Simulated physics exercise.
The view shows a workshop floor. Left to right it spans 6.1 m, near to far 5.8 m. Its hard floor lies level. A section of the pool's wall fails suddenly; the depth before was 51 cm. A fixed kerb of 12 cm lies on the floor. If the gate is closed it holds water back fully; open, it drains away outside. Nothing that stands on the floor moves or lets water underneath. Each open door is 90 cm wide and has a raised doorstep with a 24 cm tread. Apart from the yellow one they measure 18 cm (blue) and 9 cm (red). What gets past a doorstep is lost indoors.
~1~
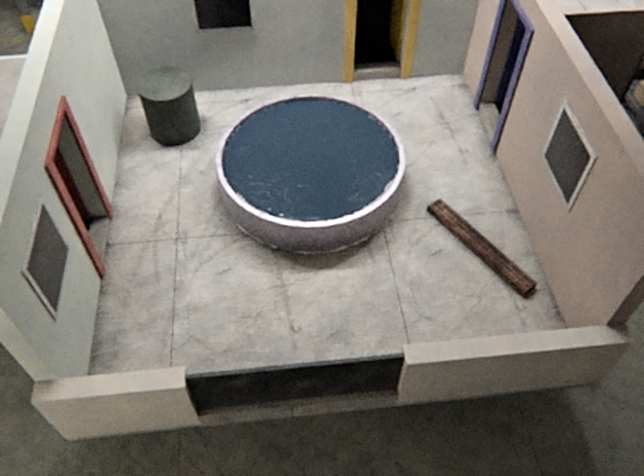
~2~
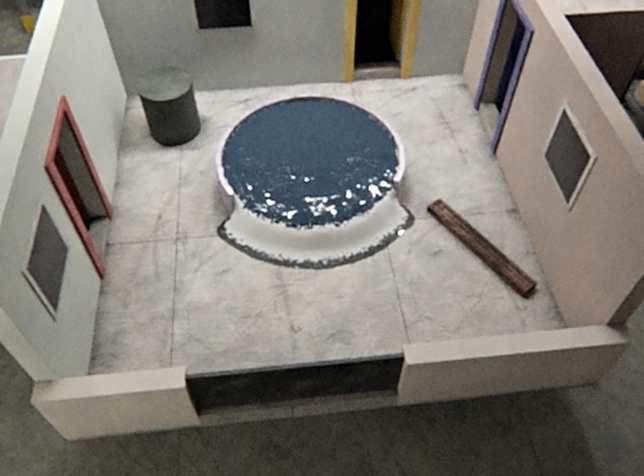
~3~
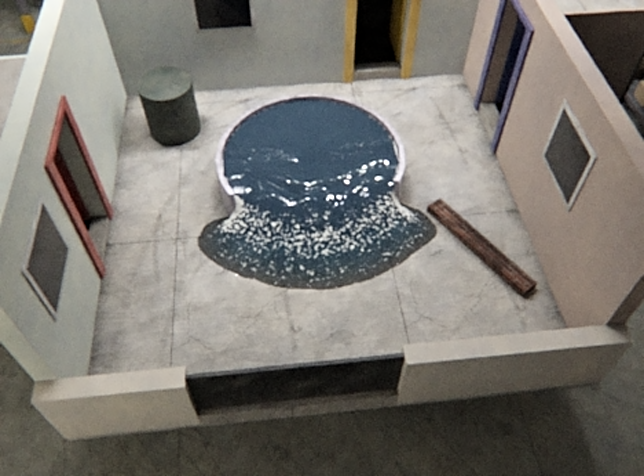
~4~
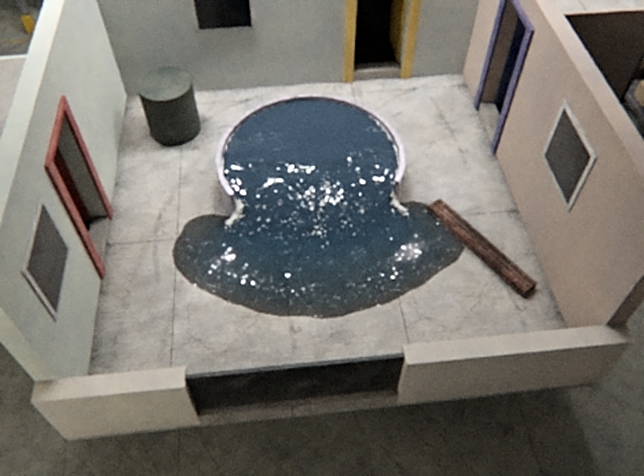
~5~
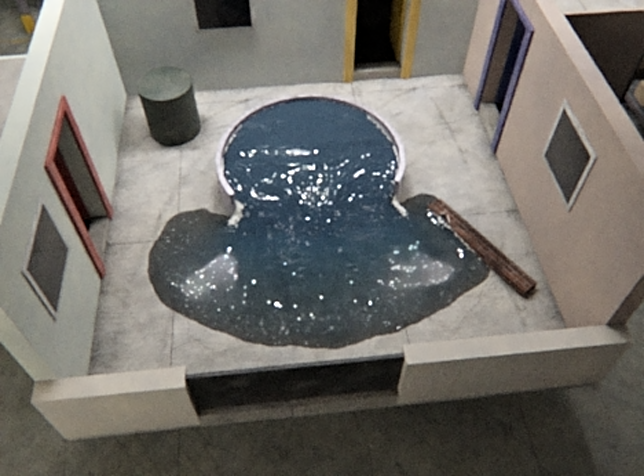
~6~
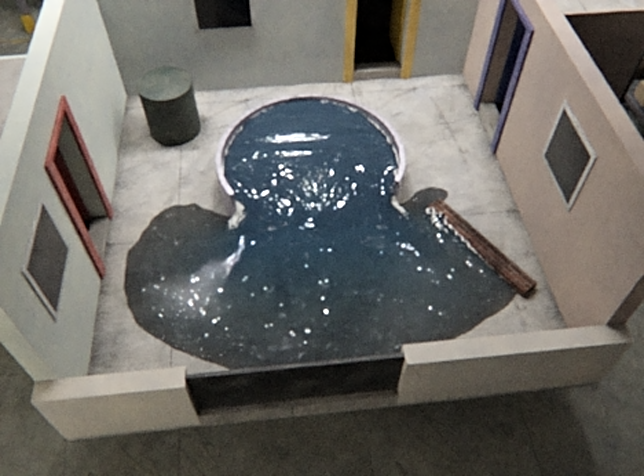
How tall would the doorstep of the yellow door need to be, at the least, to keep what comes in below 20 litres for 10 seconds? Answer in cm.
About 7.5 cm.
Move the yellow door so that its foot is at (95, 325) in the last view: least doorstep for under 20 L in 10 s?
About 16 cm.
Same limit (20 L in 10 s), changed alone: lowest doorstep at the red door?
About 6.5 cm at red.
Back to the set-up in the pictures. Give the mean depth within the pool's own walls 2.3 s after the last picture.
About 14 cm.
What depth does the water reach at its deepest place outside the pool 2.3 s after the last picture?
Up to some 32 cm.
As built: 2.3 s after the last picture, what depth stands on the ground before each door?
Depths in cm: Yellow 0, blue 0, red 4.
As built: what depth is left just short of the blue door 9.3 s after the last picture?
Roughly 8.0 cm deep.
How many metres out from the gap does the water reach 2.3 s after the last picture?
Some 3.6 m out.
Then, 0.7 s after the last picture water covers 45 % of the floor, deepest (34 cm) near (569, 359); it has not reached the yellow door.
Then, 2.3 s after the last picture water covers 50 % of the floor, deepest (32 cm) near (569, 359); it has not reached the yellow door.
Then, 9.3 s after the last picture water covers 95 % of the floor, deepest (14 cm) near (220, 146); 10 cm at the yellow door, 0 litres in over its 19 cm doorstep.
At the yellow door as built, the water peaked near 14 cm, 8.3 s after the last picture.
Run again over the same 10 s with other heights there, 27 litres in over 7 cm, 14 litres over 8.5 cm. The limit of 20 litres is kept from about 7.5 cm up.
